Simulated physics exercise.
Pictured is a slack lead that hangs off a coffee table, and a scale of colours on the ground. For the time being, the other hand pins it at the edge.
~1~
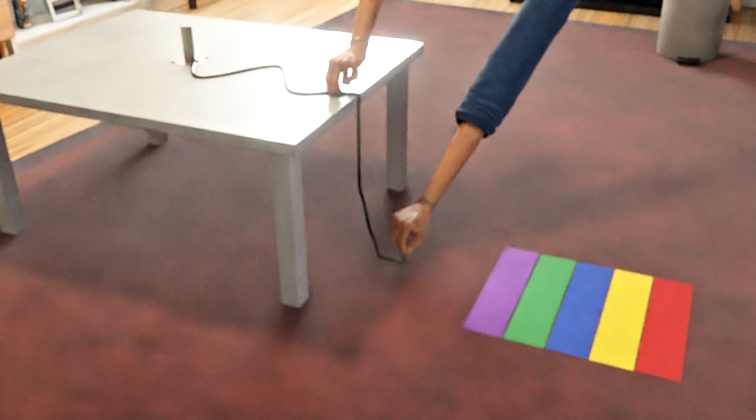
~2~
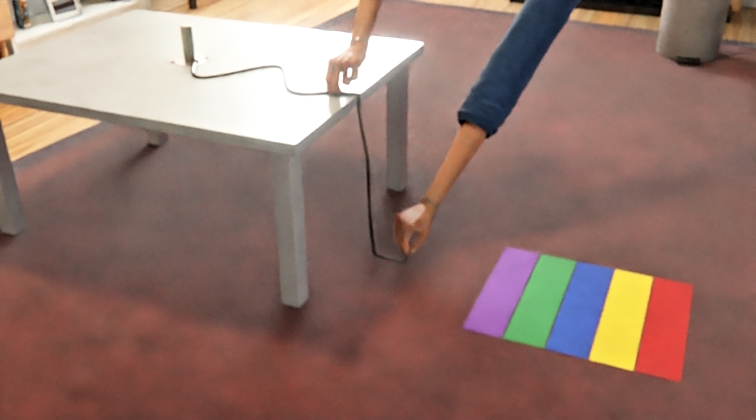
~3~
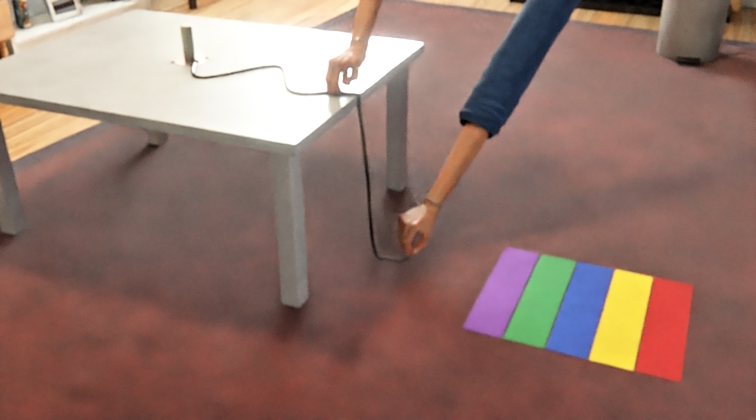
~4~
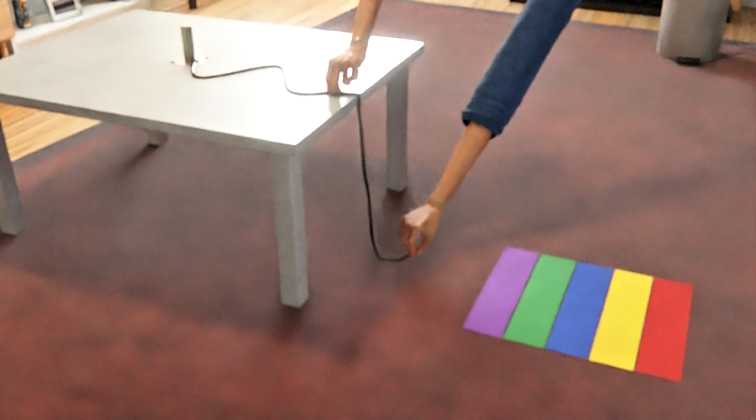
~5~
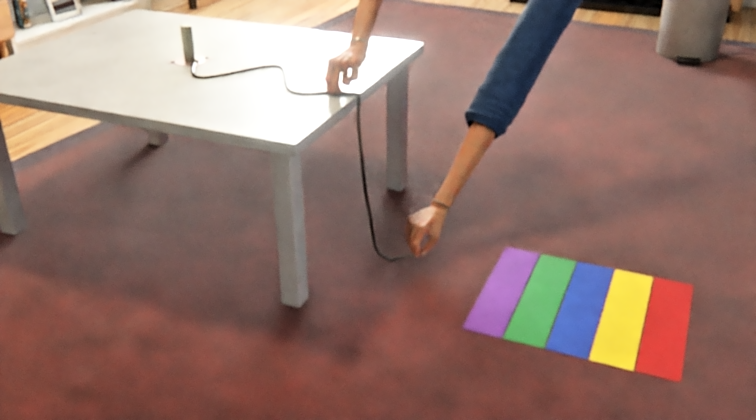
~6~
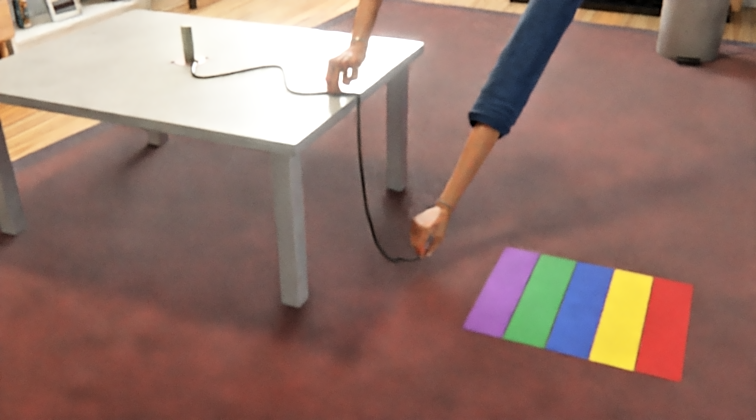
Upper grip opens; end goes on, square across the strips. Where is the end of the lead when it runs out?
Above the yellow strip.
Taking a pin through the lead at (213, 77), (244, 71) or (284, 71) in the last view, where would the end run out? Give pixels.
Per try (px, approx.): (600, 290); (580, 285); (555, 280).
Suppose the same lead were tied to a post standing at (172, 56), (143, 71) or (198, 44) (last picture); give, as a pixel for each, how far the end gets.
The first try gives about (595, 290), the second about (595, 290) and the third about (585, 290).
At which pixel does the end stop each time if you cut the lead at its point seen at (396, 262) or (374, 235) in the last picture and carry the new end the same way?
First try: Near (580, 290). Second try: Near (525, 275).
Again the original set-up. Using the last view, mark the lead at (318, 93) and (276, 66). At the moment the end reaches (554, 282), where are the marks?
You'll see them at (374, 140) and then at (310, 79).
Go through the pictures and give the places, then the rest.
In the first picture, end (406, 250); purple (489, 316); green (530, 326); blue (572, 336); yellow (616, 346); red (661, 357).
In the second picture, end (409, 251); lead through (193, 73) (258, 68) (286, 85) (352, 94) (368, 166) (372, 238).
In the third picture, end (412, 252).
In the fourth picture, end (415, 252); lead through (193, 73) (258, 68) (286, 85) (352, 94) (364, 166) (372, 238).
In the fifth picture, end (420, 253).
In the sixth picture, end (425, 254); lead through (193, 73) (258, 68) (286, 85) (352, 94) (361, 165) (375, 238).
Soon after, end near (554, 282); over green.
Then, end near (603, 293); over blue.
At full stretch, end near (631, 299); over yellow. Over yellow.
